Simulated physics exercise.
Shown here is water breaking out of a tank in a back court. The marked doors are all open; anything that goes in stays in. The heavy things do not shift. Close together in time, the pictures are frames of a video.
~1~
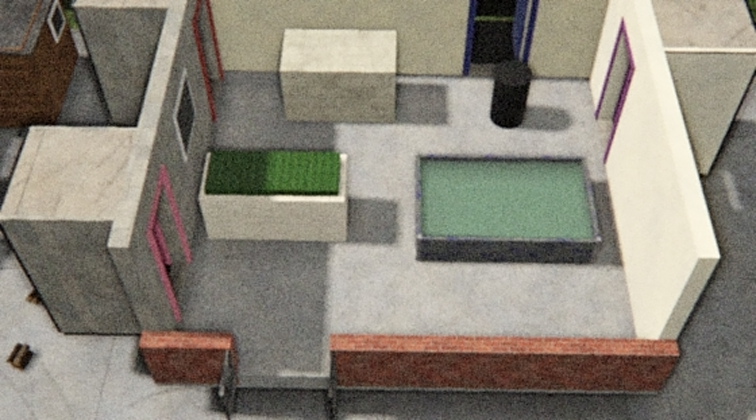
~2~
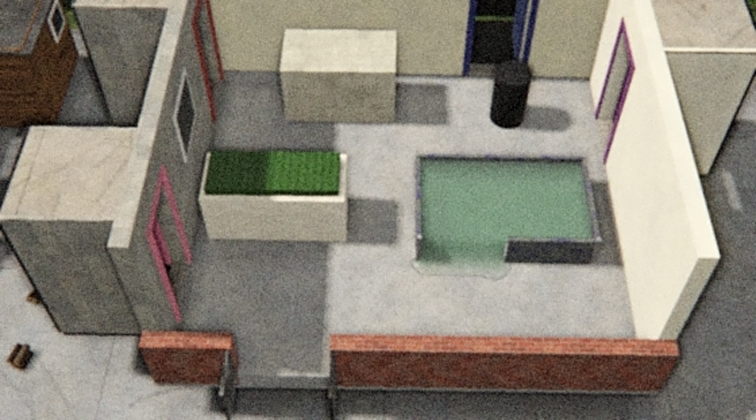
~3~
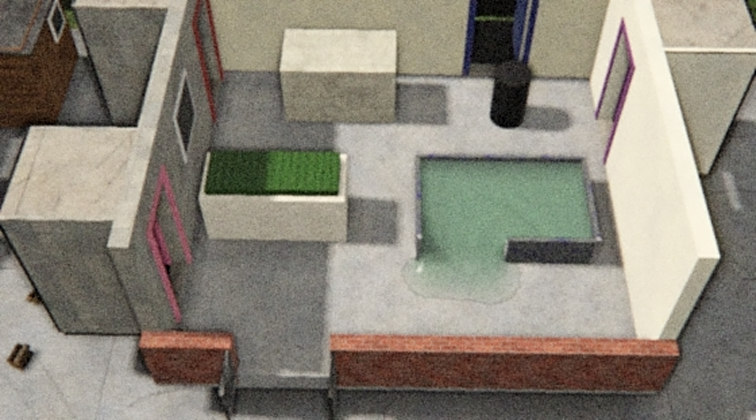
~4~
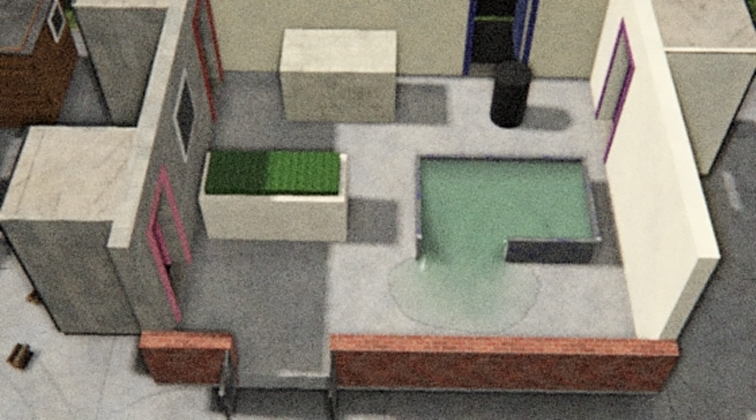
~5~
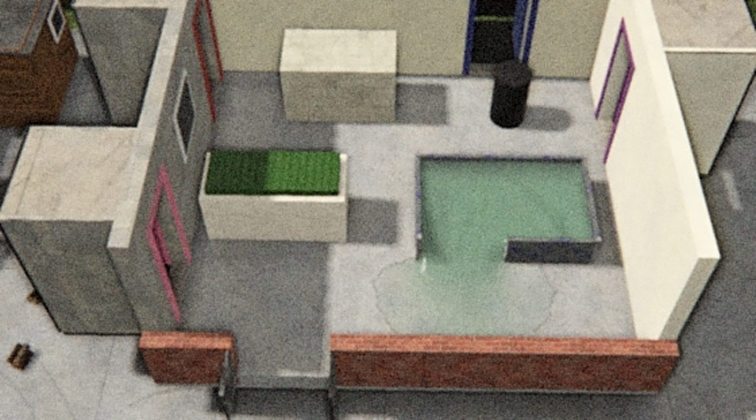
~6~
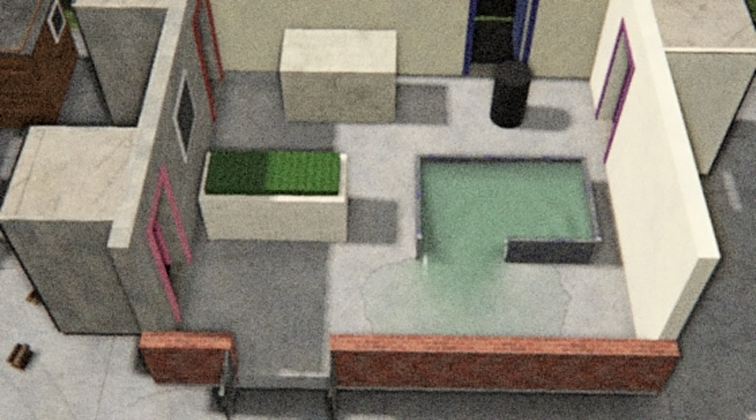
In a walled back court with a planter, a pale block and a dark cylinder, an open tank of green water sits whole and still. Its front wall opens at the left part, and water pours through the gap, spreading over the paving in a widening rounded sheet that reaches the low brick wall.
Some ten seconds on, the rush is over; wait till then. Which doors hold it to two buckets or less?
As I see it, the red door lets in little enough there, the purple door lets in little enough there, the pink door lets too much in there, the blue door lets in little enough there.
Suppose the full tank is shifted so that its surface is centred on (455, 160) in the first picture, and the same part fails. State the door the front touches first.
Answer: The pink one.
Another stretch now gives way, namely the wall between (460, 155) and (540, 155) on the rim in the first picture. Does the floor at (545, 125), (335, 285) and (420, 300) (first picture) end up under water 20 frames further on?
In that order: Flooded, no water, dry.
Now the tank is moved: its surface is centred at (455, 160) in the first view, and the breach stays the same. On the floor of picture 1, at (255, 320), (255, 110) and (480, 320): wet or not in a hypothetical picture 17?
First spot swamped, second bare, third swamped.
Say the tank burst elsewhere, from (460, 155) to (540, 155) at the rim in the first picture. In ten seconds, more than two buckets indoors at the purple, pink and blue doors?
Against the threshold, the purple door beats it, the pink door misses it and the blue door beats it.
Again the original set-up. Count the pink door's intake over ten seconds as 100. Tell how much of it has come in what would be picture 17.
Something like 0 in a hundred.
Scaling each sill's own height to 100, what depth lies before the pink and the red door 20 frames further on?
I'd put the first at close to 220 per cent and the second at close to 0 per cent.
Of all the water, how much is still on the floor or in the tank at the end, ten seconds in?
84 % or so.
A moment on, water covers 15 % of the floor; the red door not reached, the purple door not reached, the pink door not reached, the blue door not reached.
Next, water covers 25 % of the floor; the red door not reached, the purple door not reached, the pink door not reached, the blue door not reached.
Then, water covers 40 % of the floor; the red door not reached, the purple door not reached, the pink door under two buckets in, the blue door not reached.
Later, water covers 60 % of the floor; the red door wet at the sill, nothing in, the purple door wet at the sill, nothing in, the pink door over two buckets in, the blue door wet at the sill, nothing in.
In the end, water covers 80 % of the floor; the red door wet at the sill, nothing in, the purple door wet at the sill, nothing in, the pink door over two buckets in, the blue door wet at the sill, nothing in.
